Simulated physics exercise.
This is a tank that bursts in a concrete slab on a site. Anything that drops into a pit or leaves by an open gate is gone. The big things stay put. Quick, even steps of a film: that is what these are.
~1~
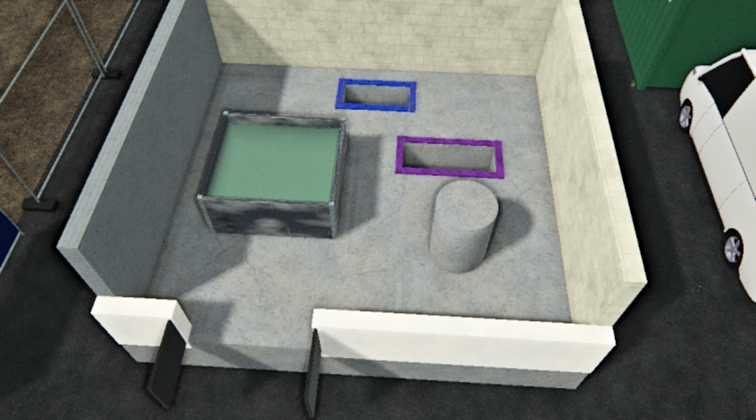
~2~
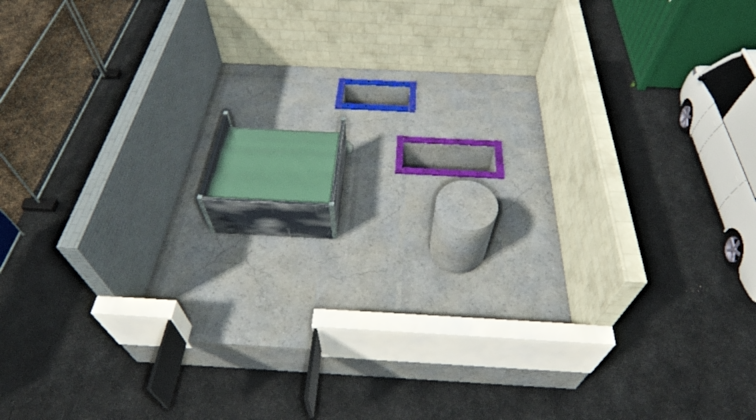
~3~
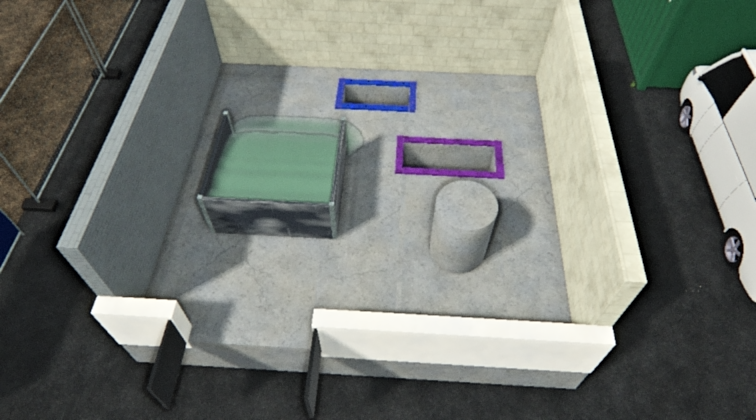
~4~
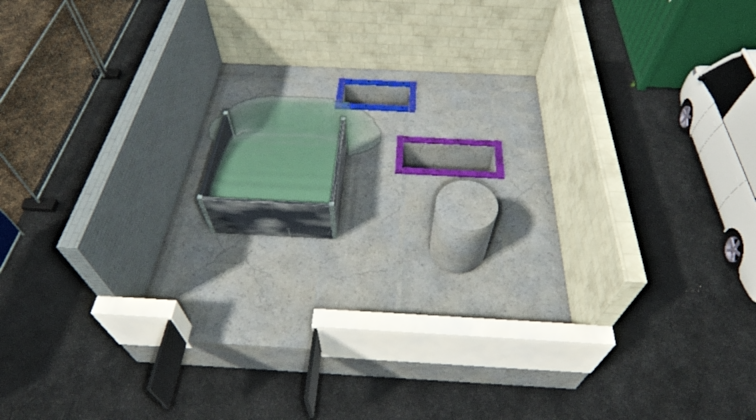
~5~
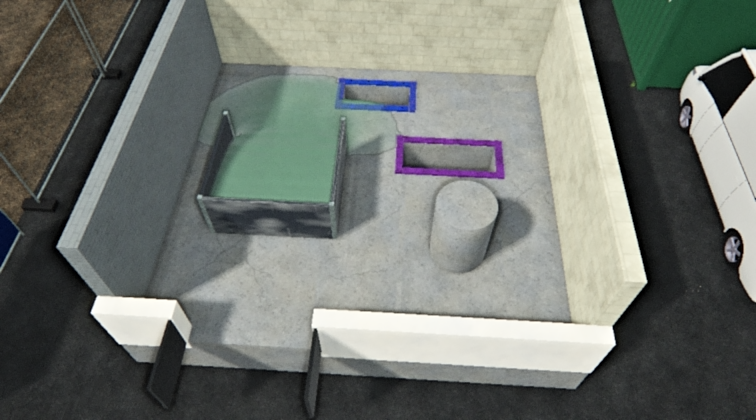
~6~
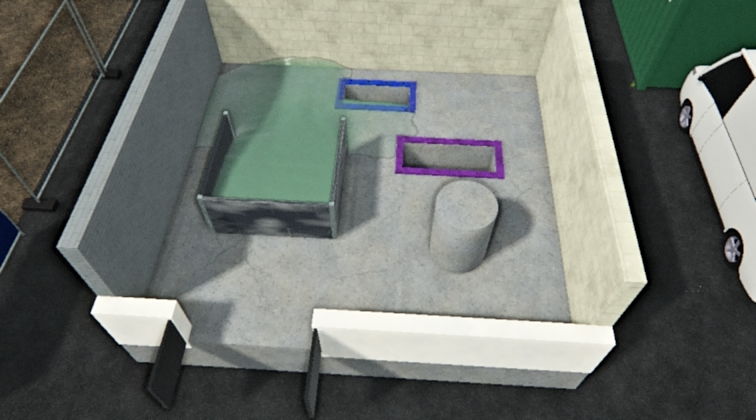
On a concrete slab, a tank's far side opens and green water spreads toward the back wall.
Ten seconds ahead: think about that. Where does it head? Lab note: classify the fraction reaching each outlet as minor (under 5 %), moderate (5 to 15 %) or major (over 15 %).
Fractions by outlet: Gate moderate; purple pit minor; blue pit major.
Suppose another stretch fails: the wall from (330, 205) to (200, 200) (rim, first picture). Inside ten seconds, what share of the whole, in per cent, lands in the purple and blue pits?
Purple: 0 percent; blue: 0 percent.
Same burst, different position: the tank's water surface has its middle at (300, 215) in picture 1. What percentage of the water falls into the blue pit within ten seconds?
Within ten seconds roughly 30 percent of the total ends in the blue pit.
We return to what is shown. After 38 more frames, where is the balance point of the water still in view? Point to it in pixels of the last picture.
It's close to (333, 167).
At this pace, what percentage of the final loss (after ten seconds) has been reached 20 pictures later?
About 60 per cent.
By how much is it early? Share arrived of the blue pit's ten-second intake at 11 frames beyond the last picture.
About 50 %.
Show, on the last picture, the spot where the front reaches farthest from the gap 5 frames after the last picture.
Estimated pixel: (471, 104).
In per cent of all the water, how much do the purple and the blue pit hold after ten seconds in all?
Roughly 2 percent first, and 26 percent second.
A moment on, water covers 25 % of the floor; the gate 0 %, the purple pit 0 %, the blue pit 6 %.
Next, water covers 30 % of the floor; the gate 0 %, the purple pit 0 %, the blue pit 13 %.
Then, water covers 50 % of the floor; the gate 0 %, the purple pit 0 %, the blue pit 22 %.
Later, water covers 80 % of the floor; the gate 3 %, the purple pit 1 %, the blue pit 25 %.
In the end, water covers 95 % of the floor; the gate 7 %, the purple pit 2 %, the blue pit 26 %.
